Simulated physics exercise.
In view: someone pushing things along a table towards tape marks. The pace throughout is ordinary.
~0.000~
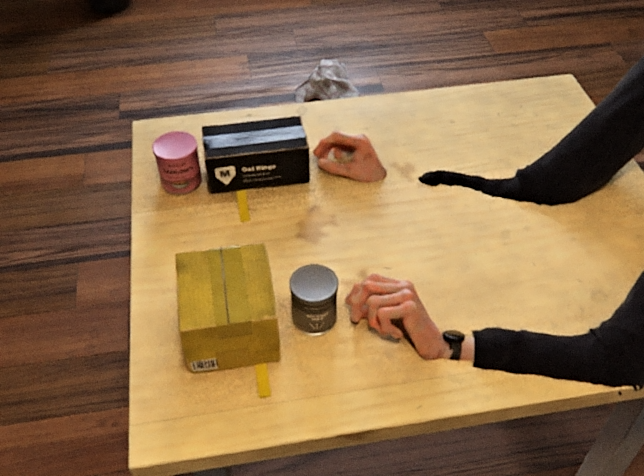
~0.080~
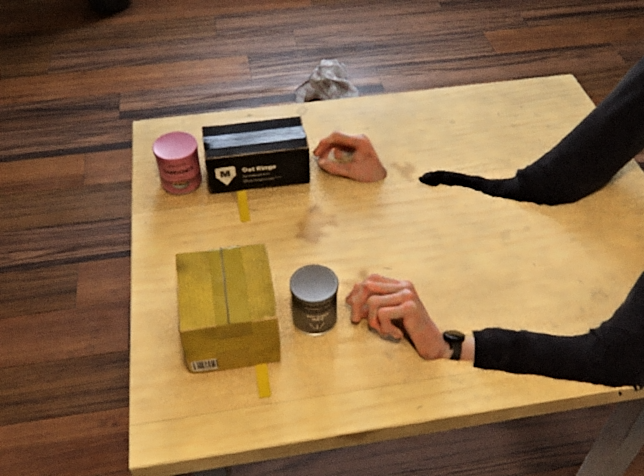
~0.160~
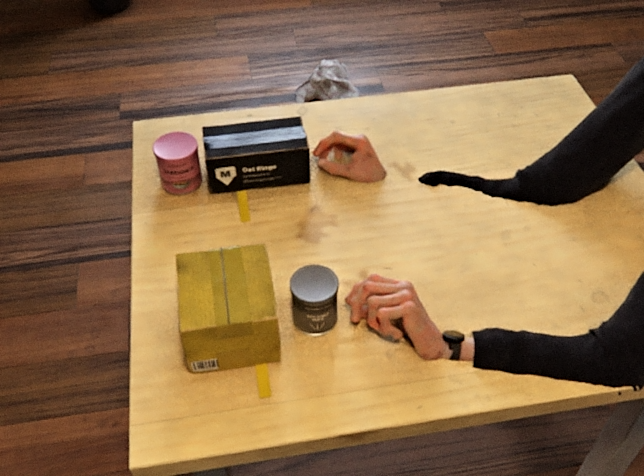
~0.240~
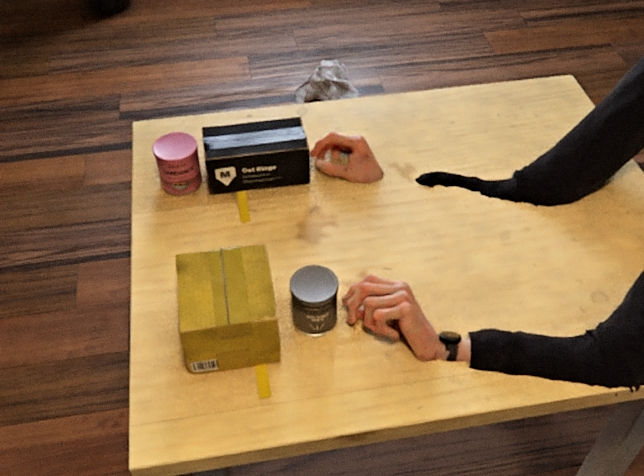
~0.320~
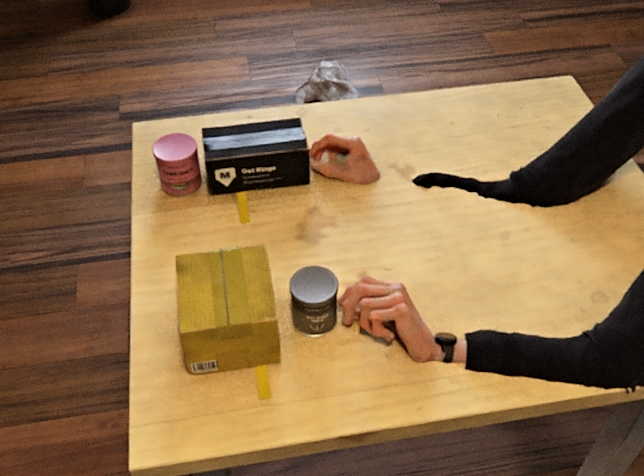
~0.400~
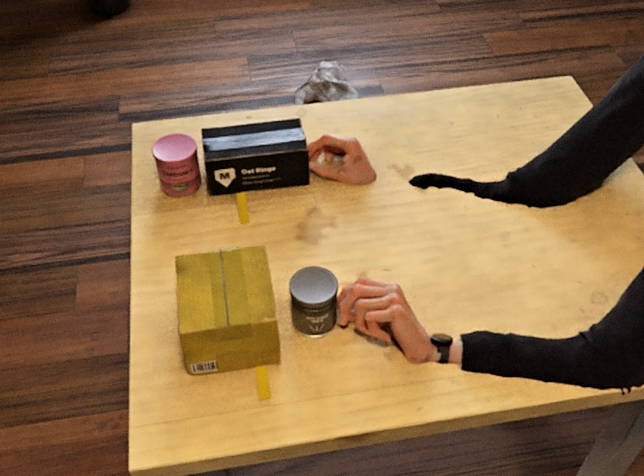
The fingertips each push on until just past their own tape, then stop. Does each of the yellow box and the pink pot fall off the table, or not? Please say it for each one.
In order: The yellow box will not come down off the table; the pink pot will come down off the table.
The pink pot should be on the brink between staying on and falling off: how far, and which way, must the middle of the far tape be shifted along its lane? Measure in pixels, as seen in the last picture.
Go right by close to 20 pixels and it flips.
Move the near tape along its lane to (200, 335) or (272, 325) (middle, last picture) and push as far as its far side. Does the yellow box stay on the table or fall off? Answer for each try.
Try one: It is lost over the side; try two: It never leaves the tabletop.
By 1.98 s, yellow box shifted about its own width near (165, 318); pink pot tilted by 9° near (114, 174).
By 2.30 s, yellow box shifted about its own width near (150, 320); pink pot dropping near (100, 279).
When it is over (2.9 s), the yellow box remains on top, near (150, 320); the pink pot falls off the table, near (74, 419).
